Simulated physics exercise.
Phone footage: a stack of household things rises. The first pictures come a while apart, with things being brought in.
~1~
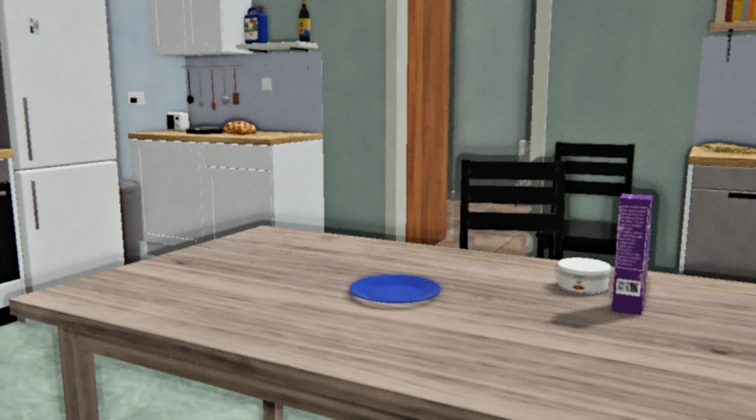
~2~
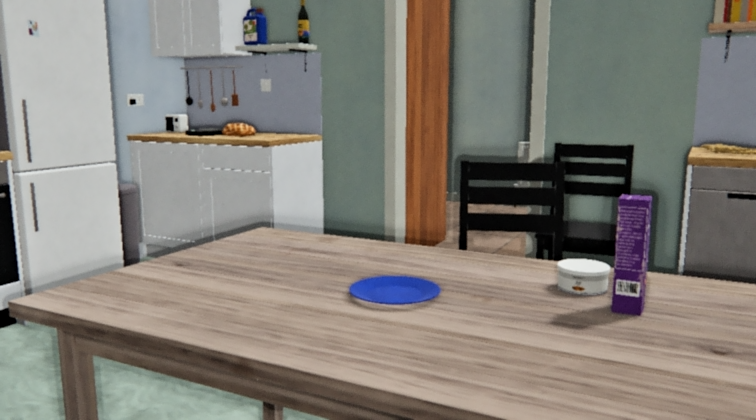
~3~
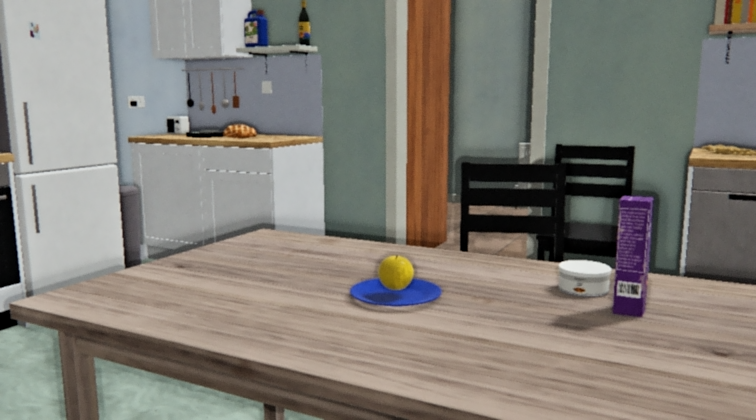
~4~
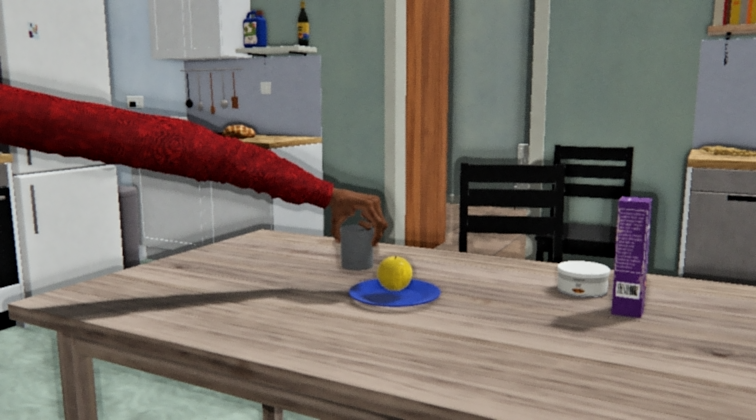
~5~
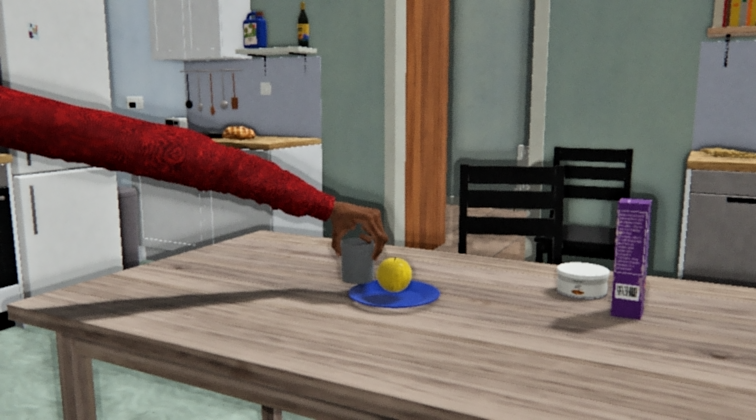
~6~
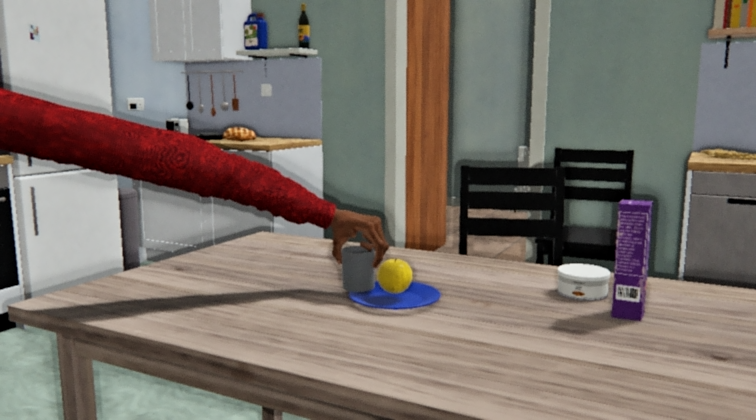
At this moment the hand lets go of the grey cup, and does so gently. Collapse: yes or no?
Collapse: No.
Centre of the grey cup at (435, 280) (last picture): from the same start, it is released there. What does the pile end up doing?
What happens next is that it remains steady.
Then, 0.30 s later than the last frame, all is still.
Then, 0.70 s later than the last frame, grey cup resting near (358, 269).
When it is over, all 5 as before. End places, in pixels of the last picture, grey cup near (358, 269). The pile keeps its balance.
